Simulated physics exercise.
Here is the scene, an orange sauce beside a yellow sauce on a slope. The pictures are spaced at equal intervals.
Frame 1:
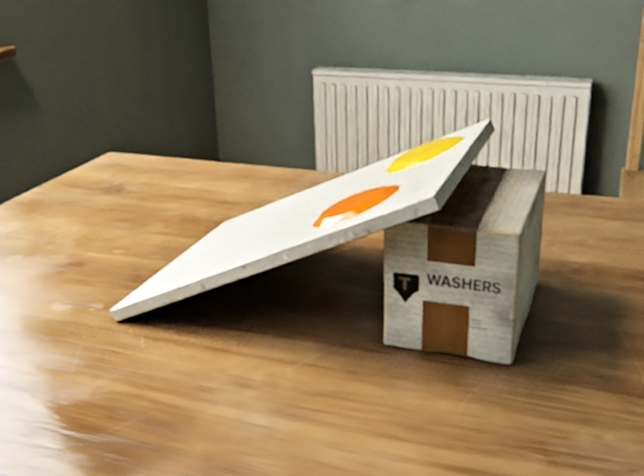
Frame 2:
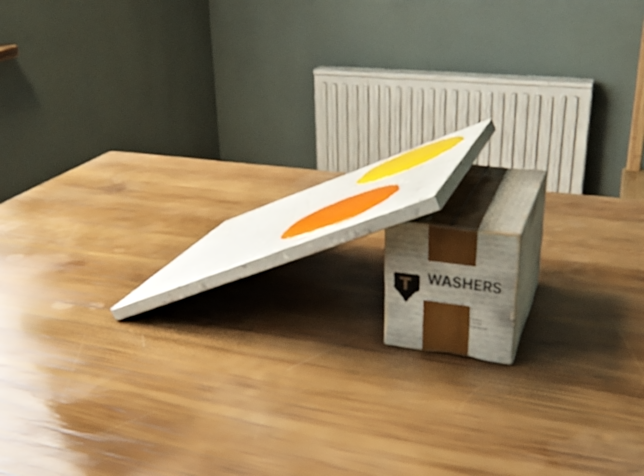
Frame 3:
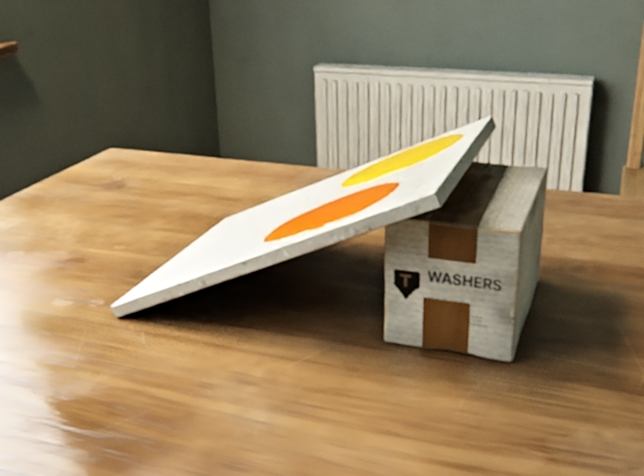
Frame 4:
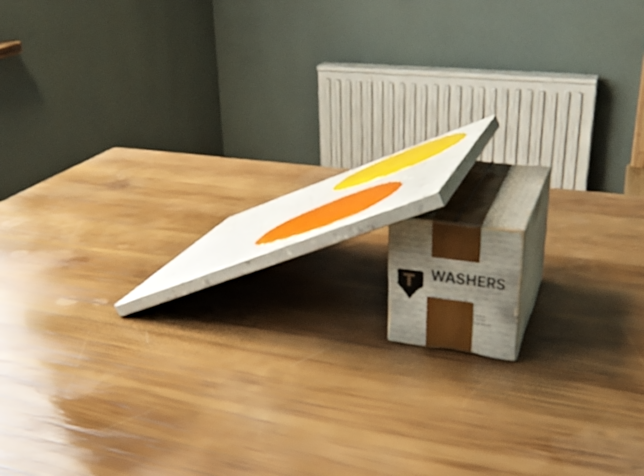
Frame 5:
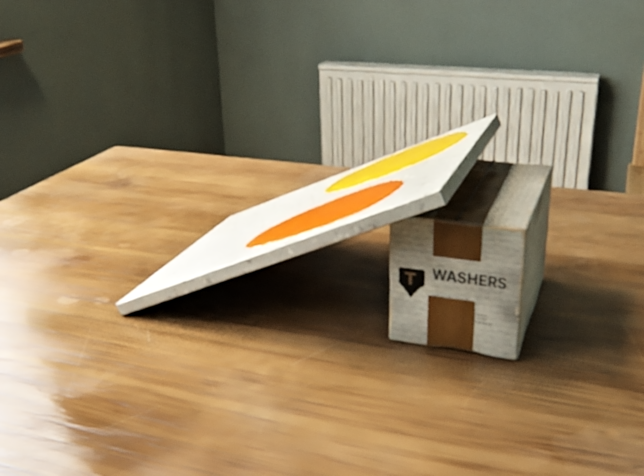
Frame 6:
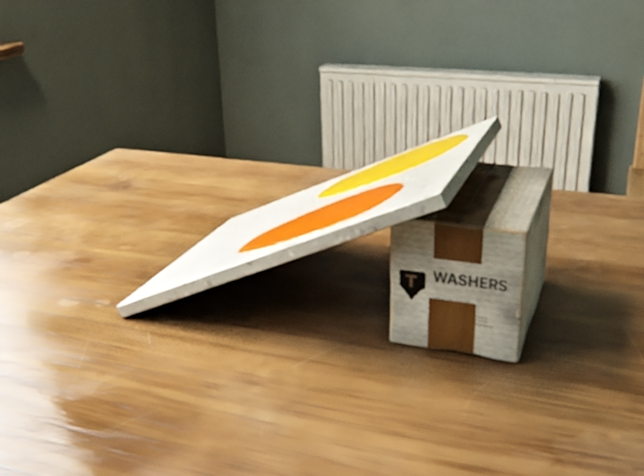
A wooden tabletop stands in a room with grey-green walls and a white radiator, seen from slightly above and to one side. A white board slopes down to the left from a cardboard box marked "WASHERS", carrying an orange sauce beside a yellow sauce. Both sauces spread down the board into long ovals, quickly at first and then more slowly, while the view shifts very slightly.
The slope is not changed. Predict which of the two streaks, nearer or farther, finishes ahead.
Looks like the one closest to us will win the race.
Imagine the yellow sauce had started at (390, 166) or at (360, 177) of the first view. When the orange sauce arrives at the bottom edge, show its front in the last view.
On the first go it would be around (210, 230), and on the second go around (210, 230).
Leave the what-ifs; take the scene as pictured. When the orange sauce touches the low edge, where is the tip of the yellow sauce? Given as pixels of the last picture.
The leading point sits close to (237, 224) in the last view.
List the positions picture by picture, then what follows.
The first picture shows tip of the orange sauce a quarter of the way down; tip of the yellow sauce (400, 161) a quarter of the way down.
The second picture shows tip of the orange sauce (295, 226) half way down; tip of the yellow sauce a quarter of the way down.
The third picture shows tip of the orange sauce half way down; tip of the yellow sauce (352, 177) half way down.
The fourth picture shows tip of the orange sauce (265, 235) half way down; tip of the yellow sauce half way down.
The fifth picture shows tip of the orange sauce half way down; tip of the yellow sauce (337, 183) half way down.
The sixth picture shows tip of the orange sauce (251, 242) three quarters of the way down; tip of the yellow sauce half way down.
Next, the orange sauce is three quarters of the way down; the yellow sauce is three quarters of the way down.
After that, the orange sauce is close to the edge; the yellow sauce is three quarters of the way down.
Finally, the orange sauce is at the low edge; the yellow sauce is close to the edge.
